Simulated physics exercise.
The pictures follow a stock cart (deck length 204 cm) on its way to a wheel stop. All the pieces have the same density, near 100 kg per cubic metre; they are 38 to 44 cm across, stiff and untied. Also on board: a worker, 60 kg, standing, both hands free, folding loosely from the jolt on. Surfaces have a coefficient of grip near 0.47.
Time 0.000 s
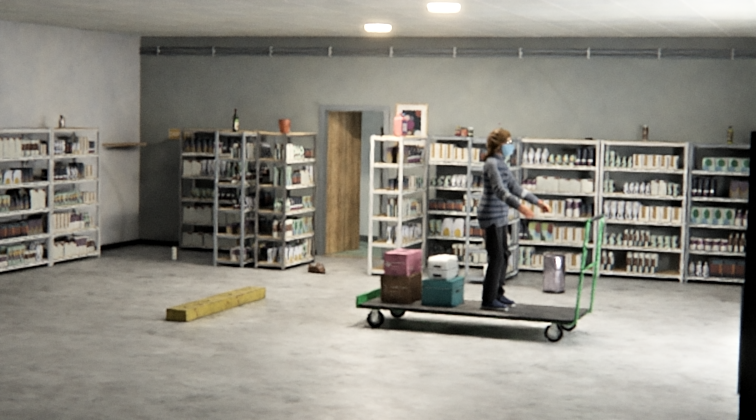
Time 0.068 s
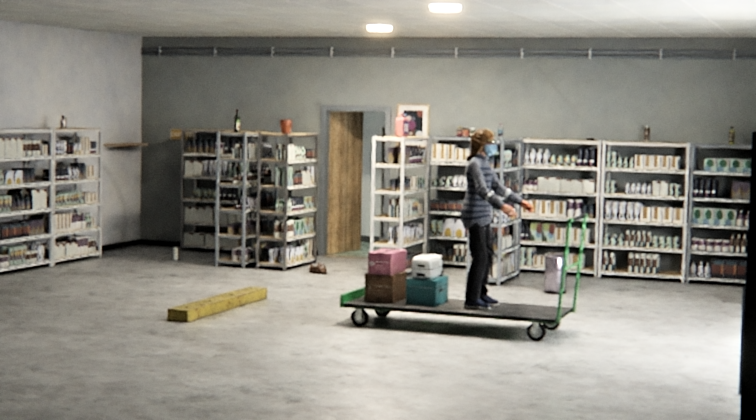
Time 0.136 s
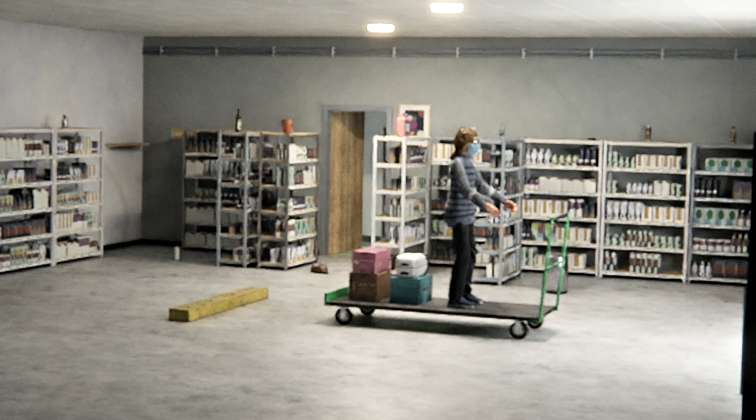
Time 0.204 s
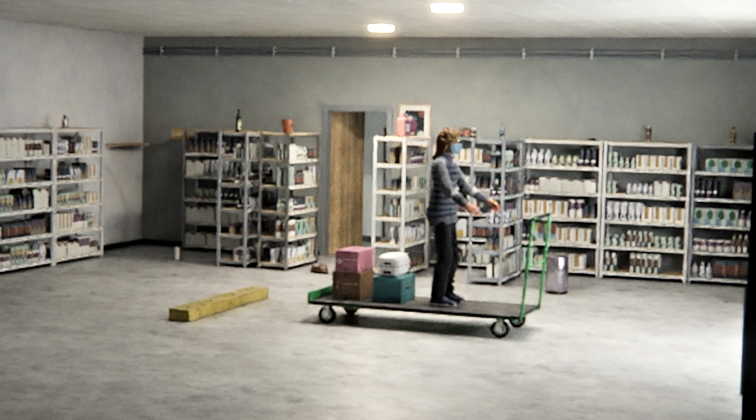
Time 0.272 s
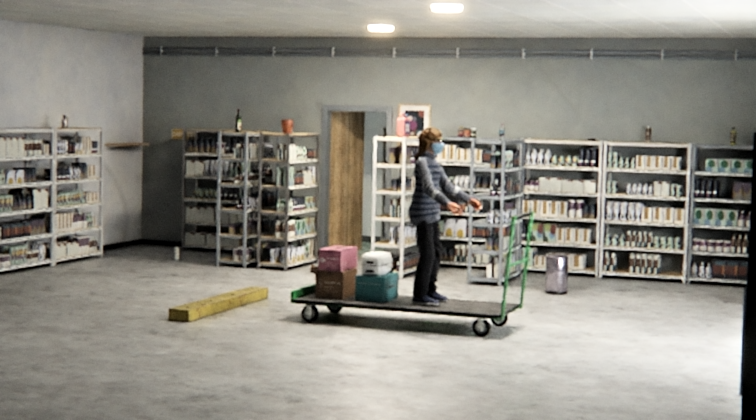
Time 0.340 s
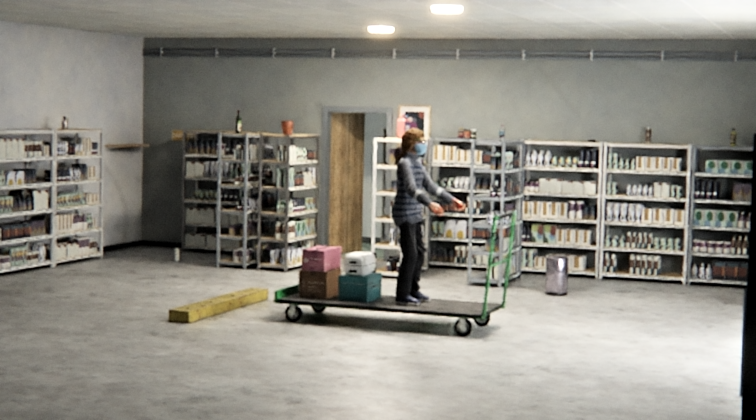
In a storeroom lined with stocked shelves, a masked person stands on a flat cart with stacked cases, rolling left, arms held forward.
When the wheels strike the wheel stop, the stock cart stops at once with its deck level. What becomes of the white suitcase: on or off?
Looks like it passes the edge this time.
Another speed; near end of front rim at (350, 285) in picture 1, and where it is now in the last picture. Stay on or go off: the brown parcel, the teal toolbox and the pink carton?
Result: Brown kept; teal kept; pink lost.
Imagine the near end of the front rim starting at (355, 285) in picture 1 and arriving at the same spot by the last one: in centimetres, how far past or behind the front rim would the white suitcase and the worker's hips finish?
So the white one stops 40 cm short of the front rim, while the hips stay 60 cm behind it.
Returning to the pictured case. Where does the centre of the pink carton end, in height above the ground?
Height: Around 10 cm.
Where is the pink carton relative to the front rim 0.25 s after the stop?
It's some 20 cm out past the front rim.
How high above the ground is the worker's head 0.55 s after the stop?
About 130 cm.
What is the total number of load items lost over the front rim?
Looks like the number is 2.
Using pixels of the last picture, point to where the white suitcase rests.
(183, 299).
After 0.63 s the deck stops.
After 0.88 s the white suitcase is 35 cm behind the rim, tilted 45°, near (256, 249) in the last picture's view.
After 1.18 s the white suitcase is 2 cm behind the rim, tilted 90°, near (226, 252) in the last picture's view.
After 1.63 s the white suitcase is 0 cm behind the rim, tilted 105°, near (224, 253) in the last picture's view.
At rest, 4.6 s, past the rim, white suitcase and pink carton; behind it, teal toolbox, brown parcel and the worker's hips.
